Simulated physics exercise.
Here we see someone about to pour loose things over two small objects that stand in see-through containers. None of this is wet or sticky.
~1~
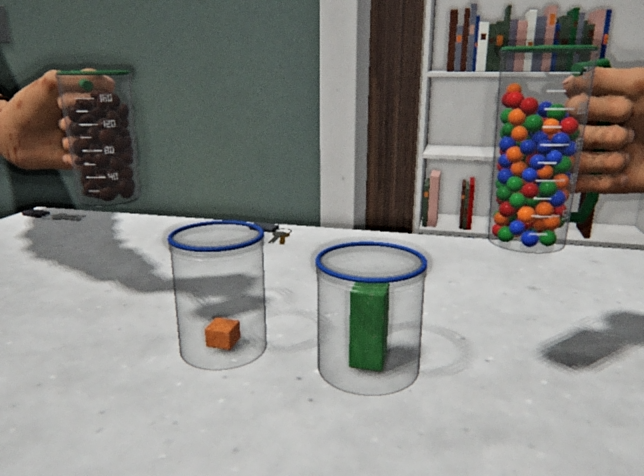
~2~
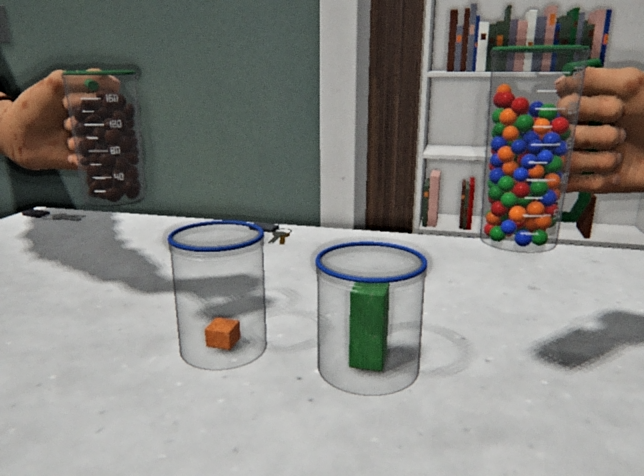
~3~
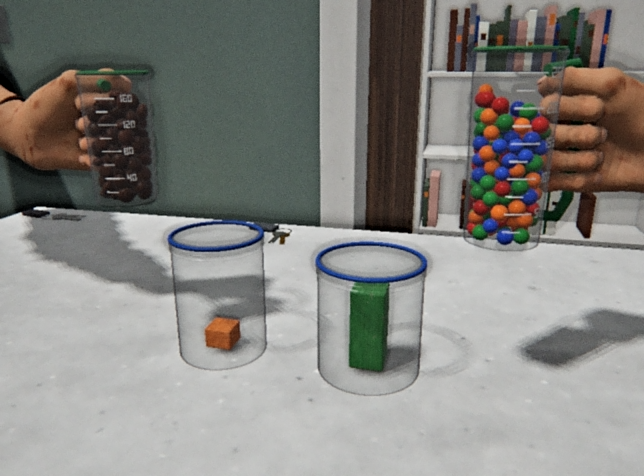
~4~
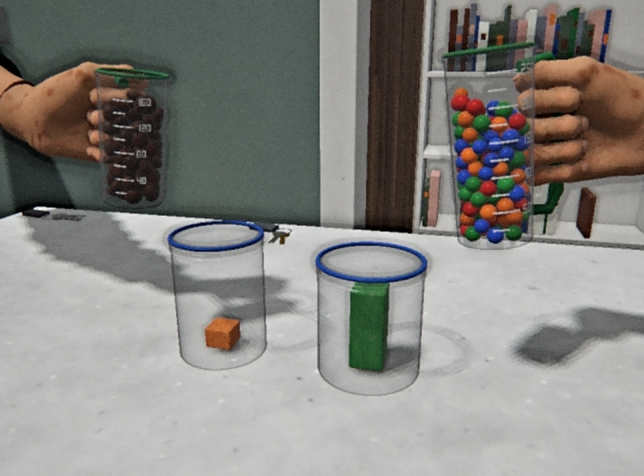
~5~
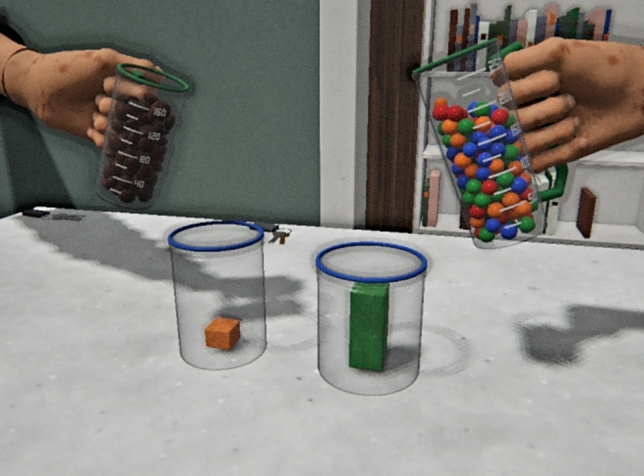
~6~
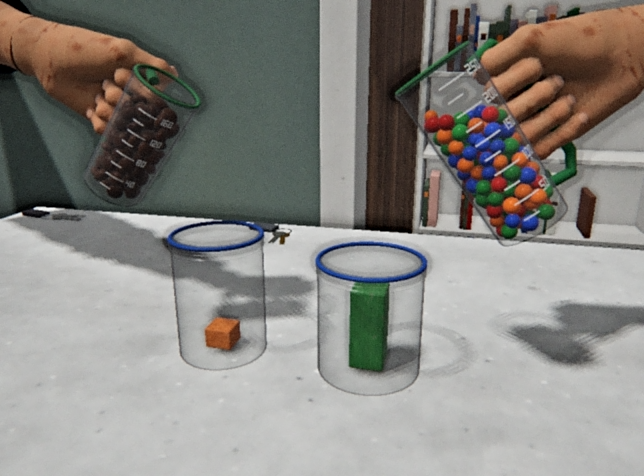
On a pale tabletop, two hands tilting cups of dark pieces and colourful beads inward above clear jars holding orange and green blocks.
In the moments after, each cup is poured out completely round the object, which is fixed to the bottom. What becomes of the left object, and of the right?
Okay, so the left object is completely covered and the right object is still showing.
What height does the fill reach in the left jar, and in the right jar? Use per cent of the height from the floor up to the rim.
About 45 per cent on the left and 55 on the right.
Then, 0.25 s later than the last frame, left jar empty, all of its cupful still in the cup; right jar empty, all of its cupful still in the cup.
Then, 0.56 s later than the last frame, left jar empty, all of its cupful still in the cup; right jar empty, all of its cupful still in the cup.
Then, 0.89 s later than the last frame, left jar nearly empty, the larger part of its cupful still in the cup; right jar nearly empty, roughly two thirds of its cupful still in the cup.
When it is over, left jar half full (surface near (221, 296)), nothing beside it; right jar half full (surface near (370, 310)), two pieces on the counter; the left thing is covered; the right thing is still showing.
